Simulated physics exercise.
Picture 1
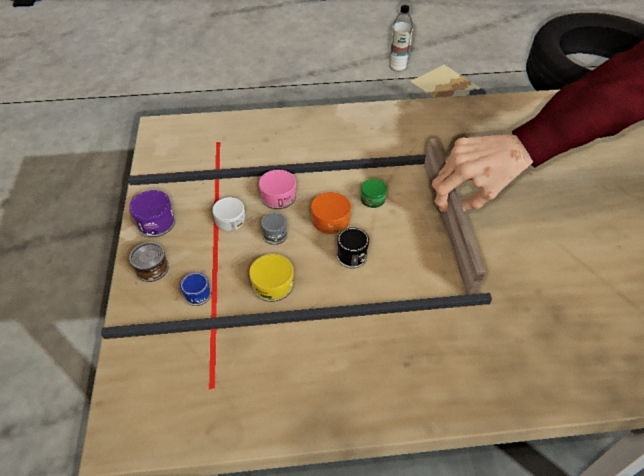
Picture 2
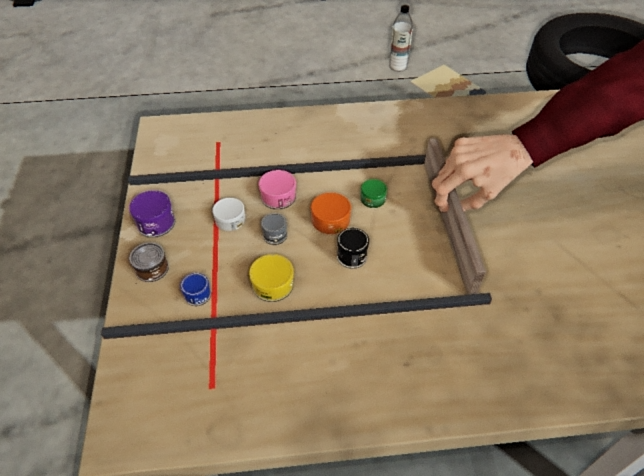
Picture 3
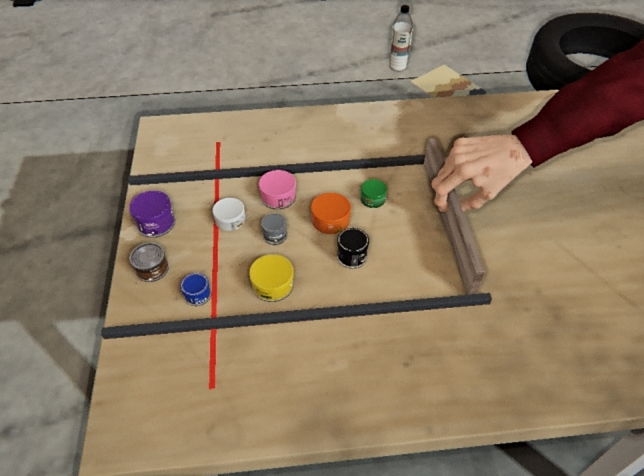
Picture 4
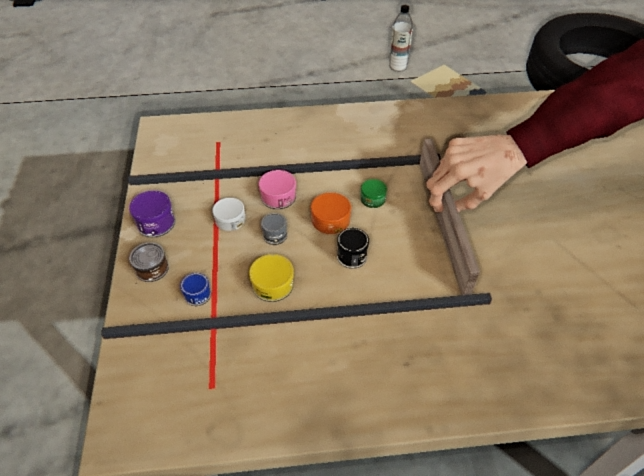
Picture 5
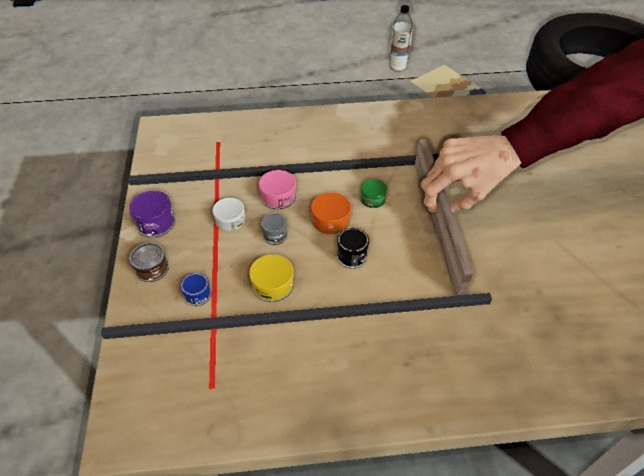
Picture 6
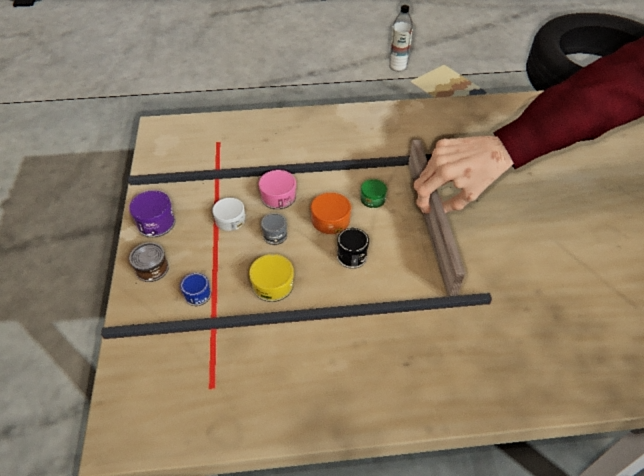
The clip shows small colored tubs scattered between two dark rails on a wooden table crossed by a red line, while a hand in a dark red sleeve holds a board still at right, then slides it slightly left.
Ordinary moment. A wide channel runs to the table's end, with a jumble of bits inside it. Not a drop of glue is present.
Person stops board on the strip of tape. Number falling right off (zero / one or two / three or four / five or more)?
The pieces that topple off will total nothing.
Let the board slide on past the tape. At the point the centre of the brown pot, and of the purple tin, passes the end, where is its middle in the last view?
The middle would be close to (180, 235) and then close to (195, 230).
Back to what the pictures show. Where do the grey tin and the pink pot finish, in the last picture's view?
The first one ends at (175, 251), the second at (185, 187).
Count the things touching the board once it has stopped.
It is in contact with 4.
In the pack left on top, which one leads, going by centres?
Nearest at the end: The purple tin.
Soon after, none off yet; purple tin at rest near (153, 214); brown pot at rest near (150, 262); blue pot at rest near (196, 290).
At rest, the number that fall off is zero.
